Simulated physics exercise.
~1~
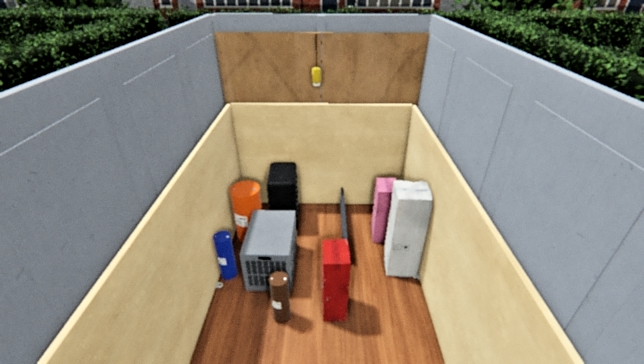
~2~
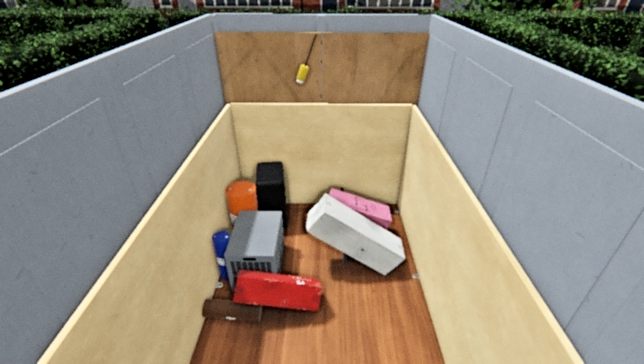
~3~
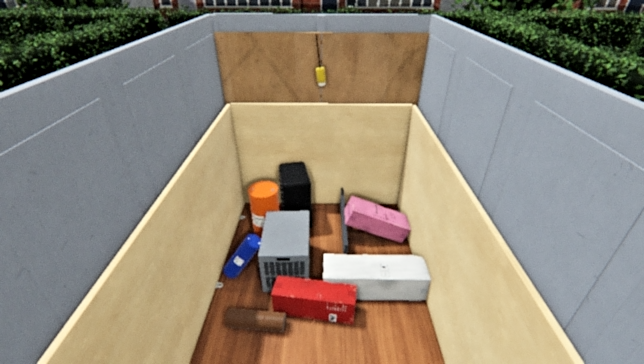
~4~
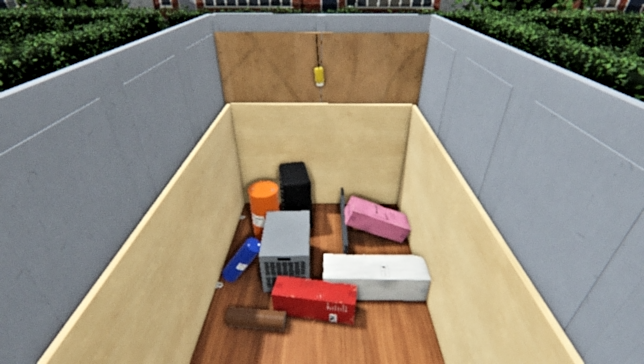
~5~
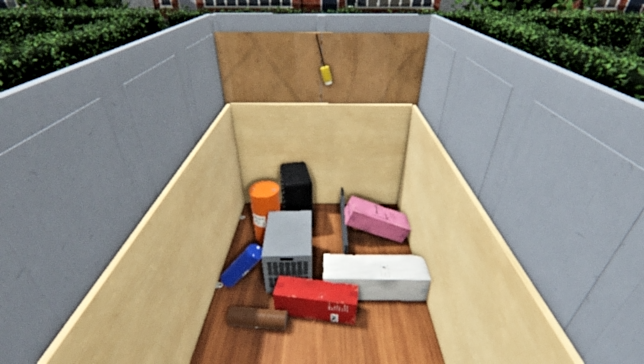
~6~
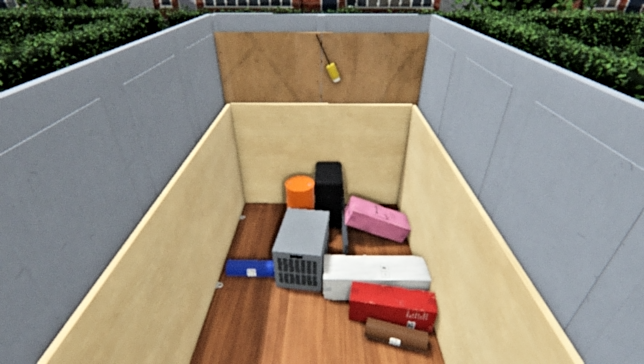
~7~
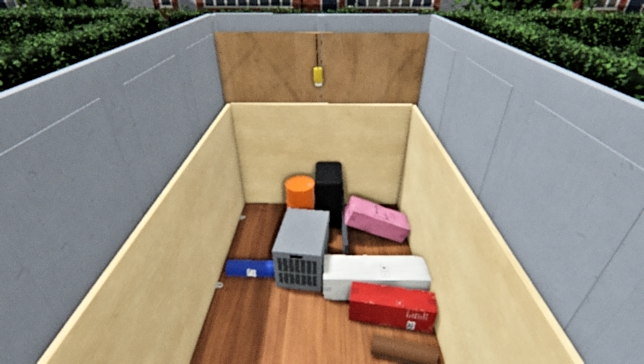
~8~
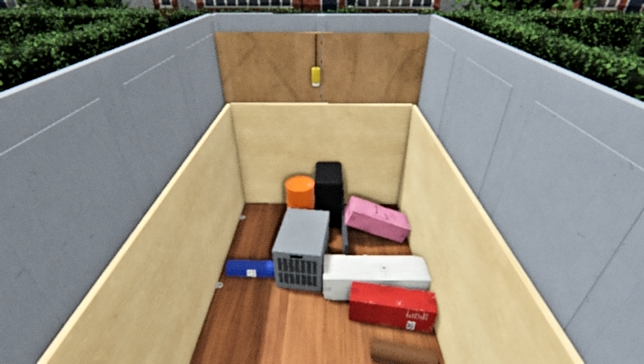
At first, an orange drum, a black case, a grey chest, blue and brown canisters and red, pink and white boxes stand upright in a wood-floored van bay beneath a hanging yellow lamp. The lamp swings left as the red box and brown canister topple and the white box leans over beside the tipped pink one. Then the load shifts right, leaving the white box flat and the blue canister down. After a lull, the load slides right again. Finally, the brown canister slips toward the viewer and everything settles, the drum, case and chest still upright but displaced.
